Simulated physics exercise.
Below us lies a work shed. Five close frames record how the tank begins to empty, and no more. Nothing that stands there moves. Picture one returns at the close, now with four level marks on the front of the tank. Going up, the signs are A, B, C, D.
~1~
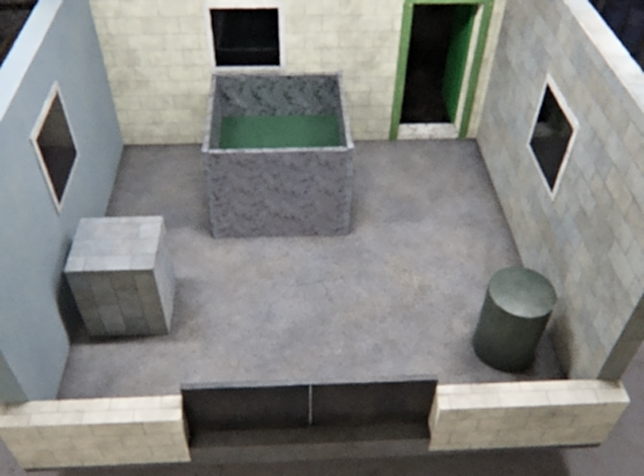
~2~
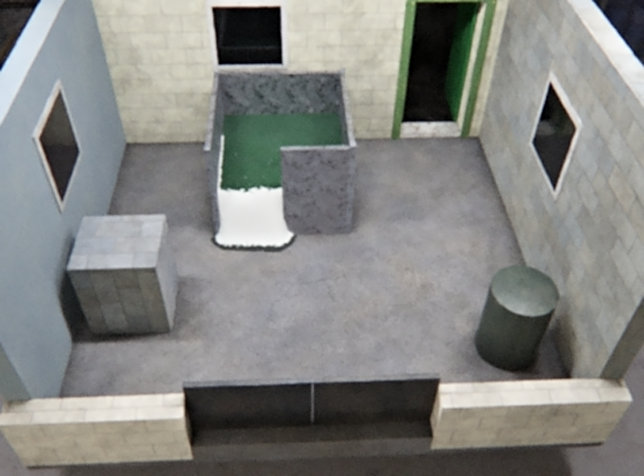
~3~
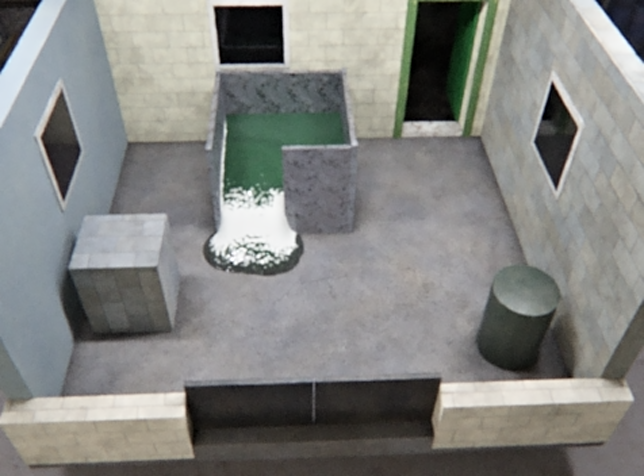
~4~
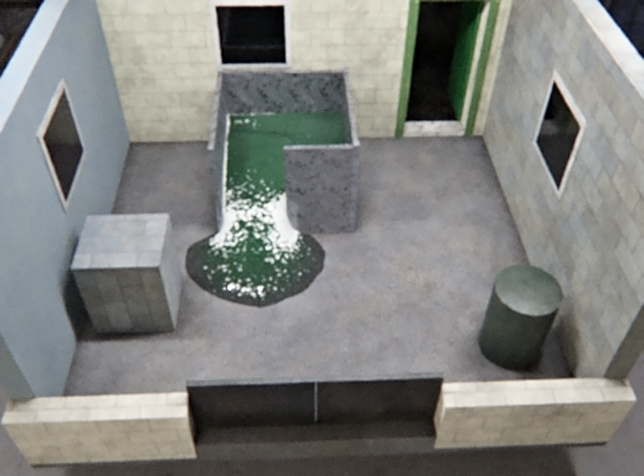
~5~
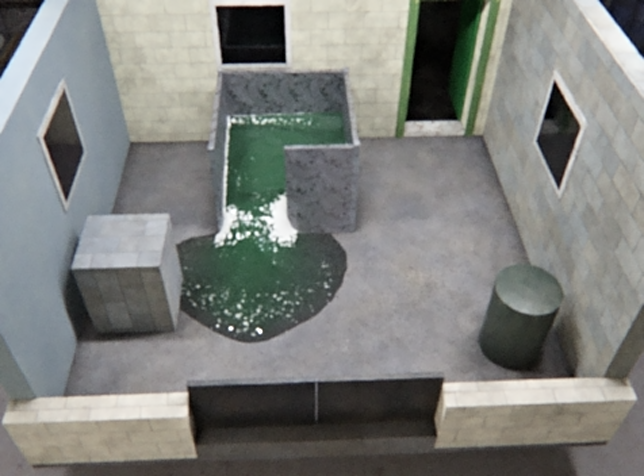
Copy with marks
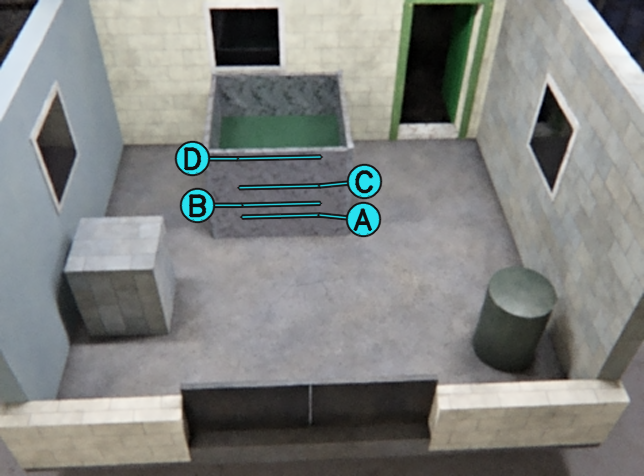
To begin with, green water sits still in a grey stone tank at the back of a work shed, between a block and a drum. Part of the tank's front wall opens at the left, and white, foaming water pours through. It fans across the floor toward the viewer, forming a widening dark green pool.
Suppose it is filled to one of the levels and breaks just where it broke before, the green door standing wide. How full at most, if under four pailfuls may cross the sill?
B.
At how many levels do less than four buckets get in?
Two of the four.
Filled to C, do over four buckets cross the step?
Yes.
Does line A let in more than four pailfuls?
No, not at all.
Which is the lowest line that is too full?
C it is.
In cyan, A at (281, 216); B at (280, 204); C at (279, 186); D at (278, 157); from the bottom up A, B, C, D.
For line A, nothing gets over.
For line B, a splash gets over, under a bucket.
For line C, about 10 bucketfuls get in.
For line D, dozens of bucketfuls pour in.
